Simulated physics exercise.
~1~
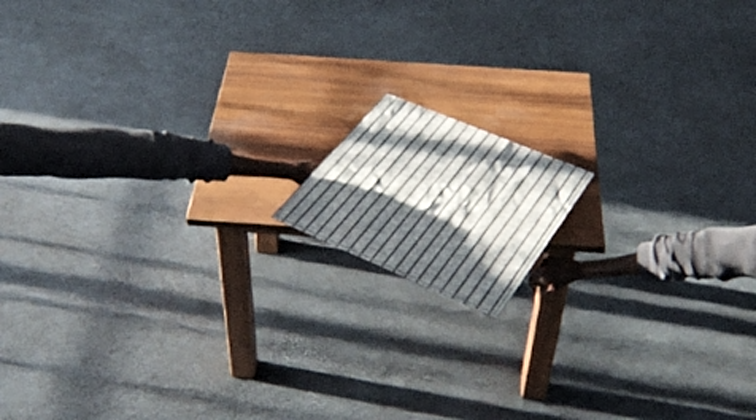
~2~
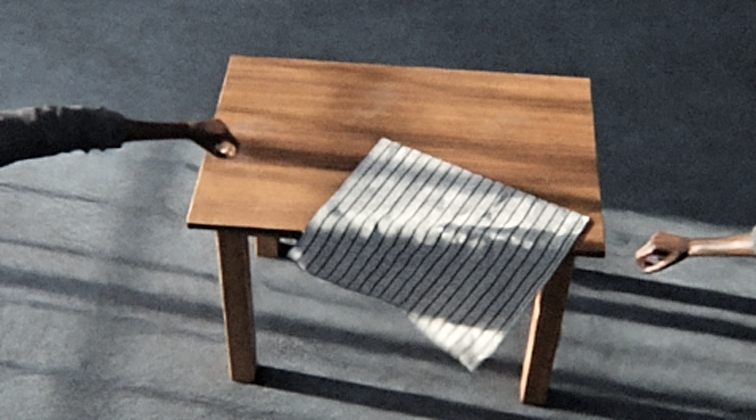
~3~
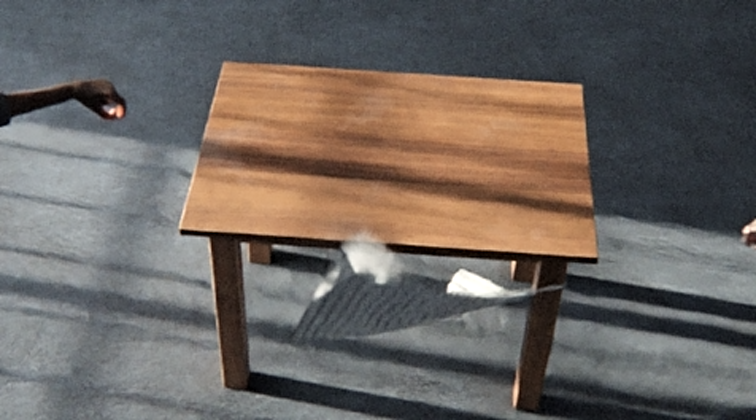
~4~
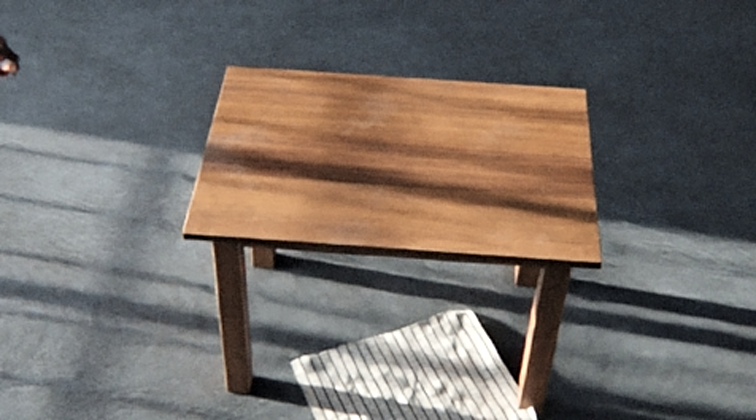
On a wooden table standing on a grey floor, two hands reaching from left and right release a striped tea towel over the near edge and draw back. The cloth slides down off the edge, crumpling as it drops, and ends spread on the floor below.
